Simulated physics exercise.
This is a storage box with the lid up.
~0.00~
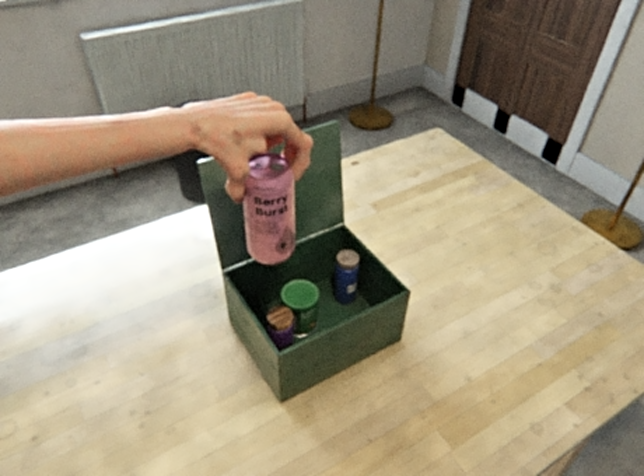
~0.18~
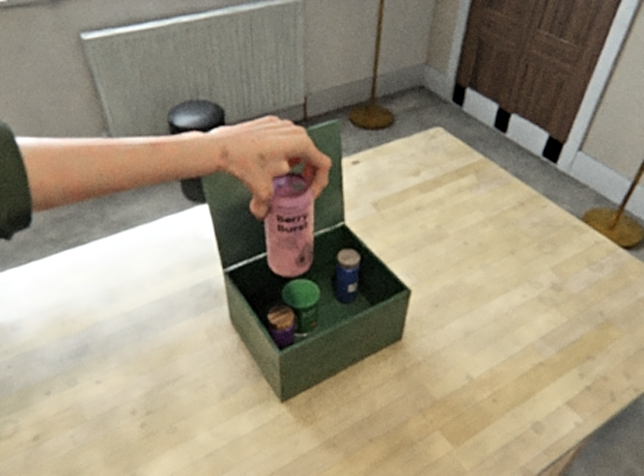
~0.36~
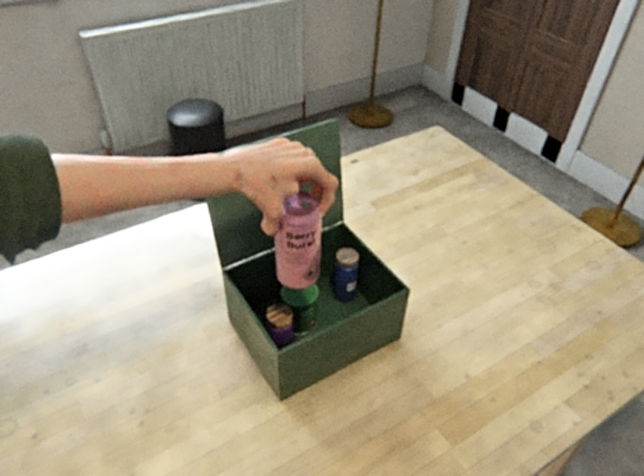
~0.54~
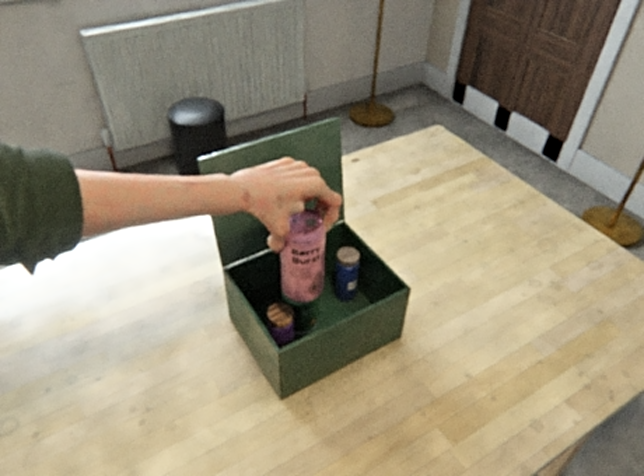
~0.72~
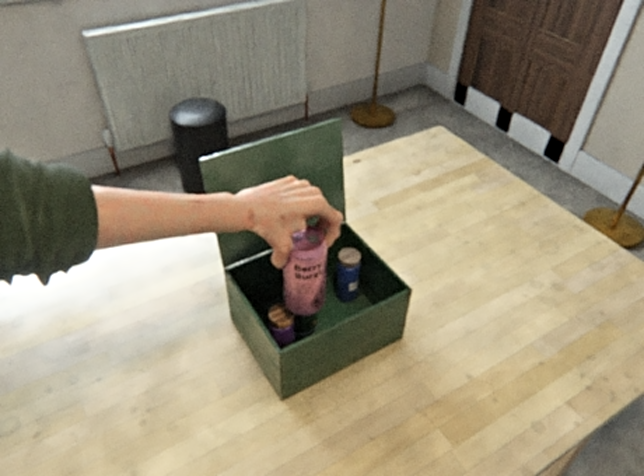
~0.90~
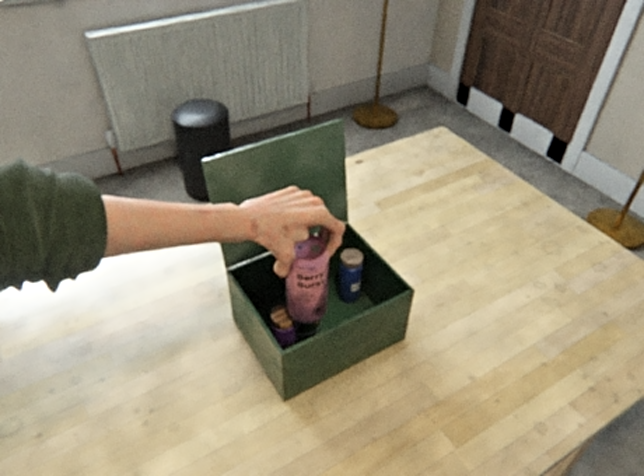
An arm in a dark green sleeve reaches in from the left over a pale wooden table, seen from above in a room with a radiator and a brown door behind. On the table sits an open green box holding a blue shaker at the right, a green tin and a small purple shaker. The hand lowers a pink can rightward and down into the box, covering the tin, while the view stays nearly still.
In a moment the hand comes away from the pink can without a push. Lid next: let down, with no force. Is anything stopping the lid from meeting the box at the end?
The gap disappears.
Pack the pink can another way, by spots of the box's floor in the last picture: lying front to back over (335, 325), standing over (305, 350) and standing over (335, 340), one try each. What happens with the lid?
Lid down; lid down; lid left open.
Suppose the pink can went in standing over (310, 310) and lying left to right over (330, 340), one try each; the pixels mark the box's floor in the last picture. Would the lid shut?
The lid stays partly open the first time and goes all the way down the second time.
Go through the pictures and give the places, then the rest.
On its way; pink can (269, 212); purple shaker (281, 336), in the first picture.
On its way; pink can (289, 227); green tin (301, 308), in the second picture.
On its way; pink can (298, 243); blue shaker (346, 276), in the third picture.
On its way; pink can (302, 258); purple shaker (281, 333), in the fourth picture.
On its way; pink can (305, 273), in the fifth picture.
In place under the hand; pink can (307, 281); blue shaker (350, 276), in the sixth picture.
By 1.80 s, lid starting down; pink can on its side near (347, 321).
By 2.70 s, lid 47° above the rim; pink can on its side near (348, 322).
When it is over (3.8 s), lid shut; lying over in the box, pink can; the other 3 as before. End places, in pixels of the last picture, pink can near (348, 322).
